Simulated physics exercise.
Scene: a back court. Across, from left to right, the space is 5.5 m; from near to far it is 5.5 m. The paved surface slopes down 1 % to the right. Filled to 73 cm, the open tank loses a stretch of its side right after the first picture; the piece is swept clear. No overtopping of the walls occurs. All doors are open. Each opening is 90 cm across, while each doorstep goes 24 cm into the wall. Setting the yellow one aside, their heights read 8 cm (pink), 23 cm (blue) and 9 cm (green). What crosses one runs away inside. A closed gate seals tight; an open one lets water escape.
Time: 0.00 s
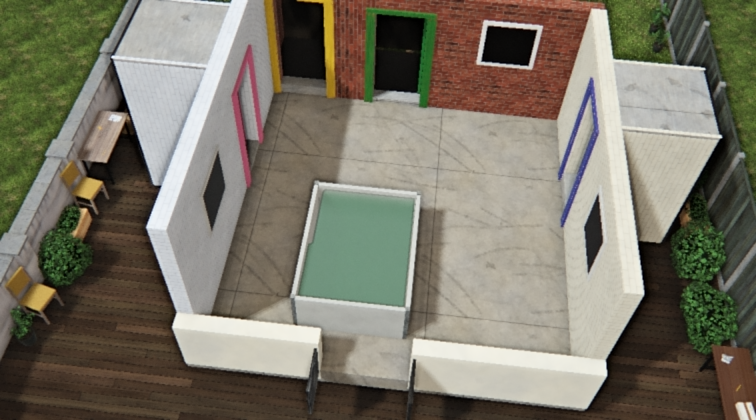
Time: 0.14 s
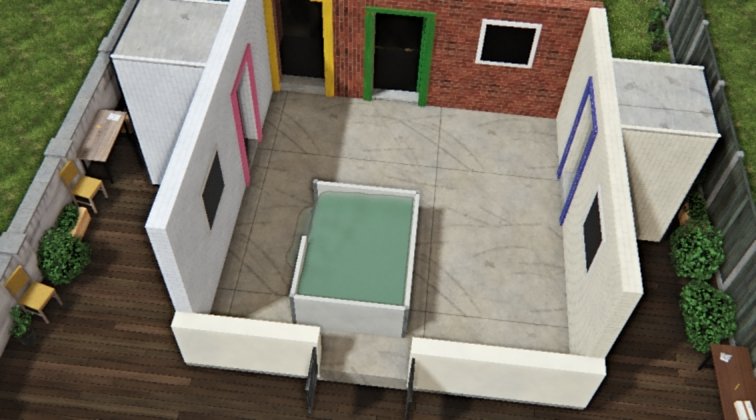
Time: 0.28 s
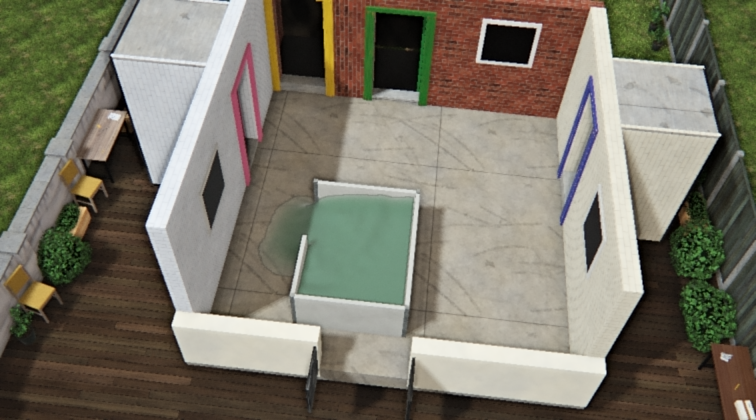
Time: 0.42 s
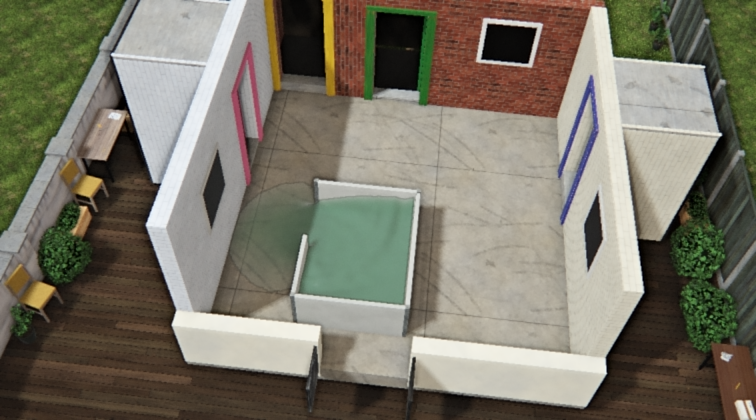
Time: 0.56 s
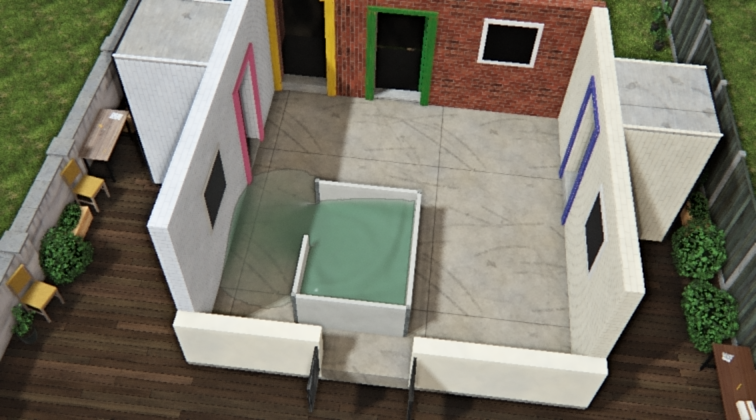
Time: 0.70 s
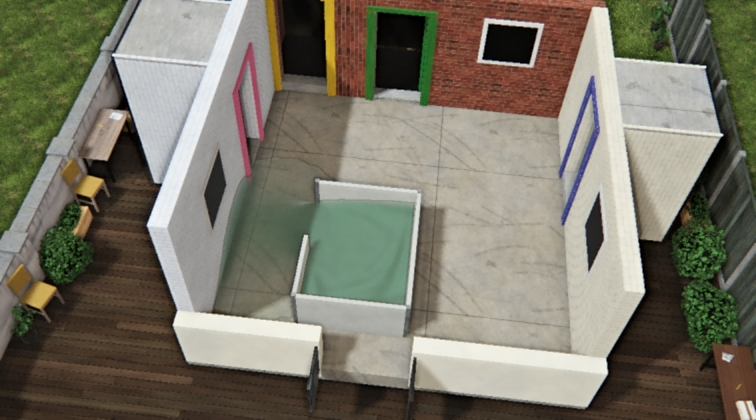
The video shows a walled back court with an open tank of green water; part of the tank's left side disappears, and water pours through the gap, spreading across the paving toward the left wall as the tank's level lowers slightly.
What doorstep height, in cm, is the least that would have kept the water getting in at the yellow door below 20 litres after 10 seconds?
The least height is about 26 cm.
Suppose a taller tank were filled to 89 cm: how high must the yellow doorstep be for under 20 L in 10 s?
Roughly 33 centimetres.
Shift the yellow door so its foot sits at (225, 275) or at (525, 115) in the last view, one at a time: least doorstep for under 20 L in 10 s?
Minimums: Roughly 23 cm and 9.5 cm.
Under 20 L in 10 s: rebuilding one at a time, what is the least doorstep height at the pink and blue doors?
About 16 cm at pink and 8.0 cm at blue.
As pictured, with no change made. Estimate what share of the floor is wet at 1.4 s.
Near 20 per cent of the open floor.
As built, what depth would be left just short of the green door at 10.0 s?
A ruler would read roughly 6.0 cm.
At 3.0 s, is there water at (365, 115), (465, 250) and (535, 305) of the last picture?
In order: Soaked, untouched, untouched.
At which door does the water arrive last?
It's the blue door.
After 1.4 s water covers 20 % of the floor, deepest (48 cm) near (238, 224); it has not reached the yellow door.
After 3.0 s water covers 45 % of the floor, deepest (29 cm) near (205, 339); 27 cm at the yellow door, 48 litres in over its 20 cm doorstep.
After 10.0 s water covers 95 % of the floor, deepest (16 cm) near (567, 371); 9 cm at the yellow door, 63 litres in over its 20 cm doorstep.
At the yellow door as built, the water arrived by 1.6 s and peaked near 32 cm at 2.4 s.
With a doorstep of 23.5 cm, 33 litres would have come in within the 10 s; with 32 cm, 3 litres. So under 20 litres takes about 26 cm.
